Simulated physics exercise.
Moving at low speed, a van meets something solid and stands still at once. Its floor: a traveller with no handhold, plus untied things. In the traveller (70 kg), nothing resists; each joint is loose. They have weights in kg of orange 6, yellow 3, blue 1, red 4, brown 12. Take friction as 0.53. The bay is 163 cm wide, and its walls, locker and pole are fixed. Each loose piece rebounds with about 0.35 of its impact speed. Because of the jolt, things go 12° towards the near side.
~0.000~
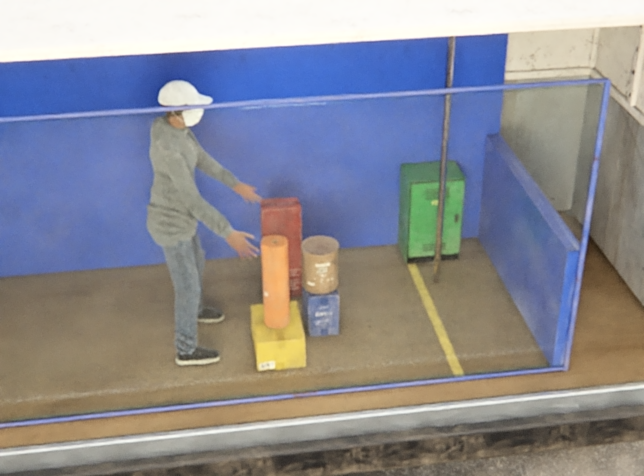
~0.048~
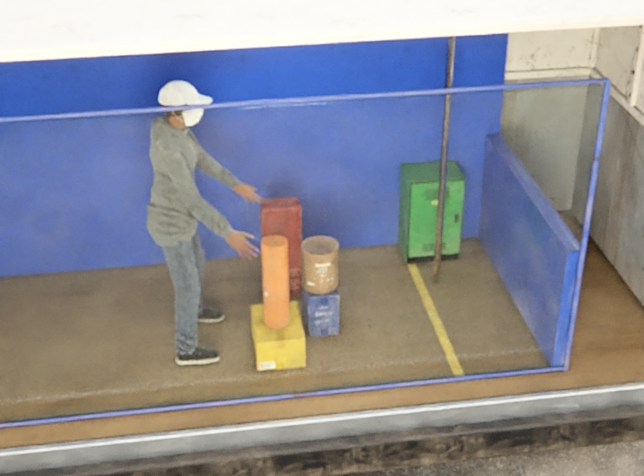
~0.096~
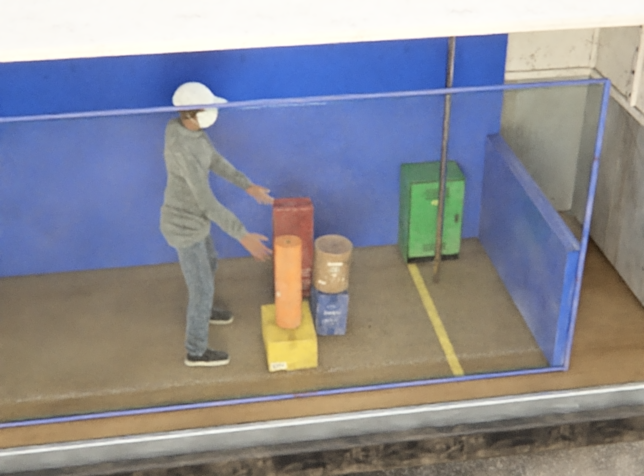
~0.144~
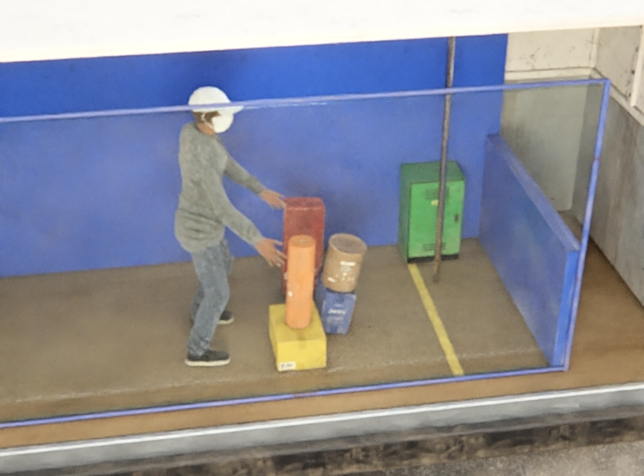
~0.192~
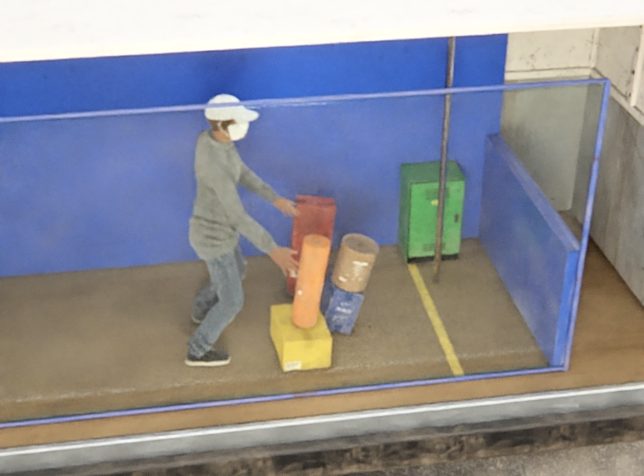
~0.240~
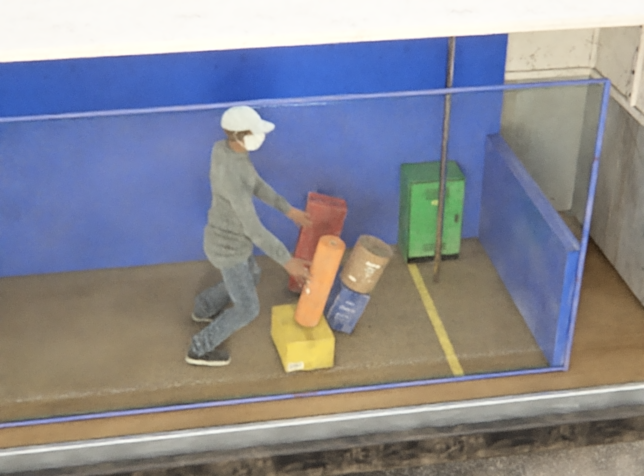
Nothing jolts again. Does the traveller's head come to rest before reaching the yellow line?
Yes, it stays short of the yellow line.
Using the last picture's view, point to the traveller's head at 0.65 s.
Estimate: About (378, 303).
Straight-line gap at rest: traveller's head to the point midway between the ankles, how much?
Distance head to ankle midpoint: Approx. 90 cm.
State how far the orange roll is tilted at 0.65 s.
I'd say it leans about 90 degrees.
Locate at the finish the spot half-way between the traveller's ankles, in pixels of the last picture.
Somewhere close to (239, 311).
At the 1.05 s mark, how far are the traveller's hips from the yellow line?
Measured short of the mark: Approx. 75 cm.
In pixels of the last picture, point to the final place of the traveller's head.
(373, 325).
After 0.40 s the traveller's head is 93 cm short of the yellow line, near (295, 184) in the last picture's view; the blue carton 49 cm short of the yellow line, tilted 60°.
After 0.65 s the traveller's head is 43 cm short of the yellow line, near (378, 303) in the last picture's view; the blue carton 37 cm short of the yellow line, tilted 90°.
After 1.05 s the traveller's head is 39 cm short of the yellow line, near (386, 326) in the last picture's view; the blue carton 32 cm short of the yellow line, tilted 90°.
After 3.3 s, yellow carton stops short of the yellow line; blue carton stops short of the yellow line; red tall box stops short of the yellow line; brown bucket crosses the yellow line; traveller's hips stop short of the yellow line; traveller's head stops short of the yellow line.
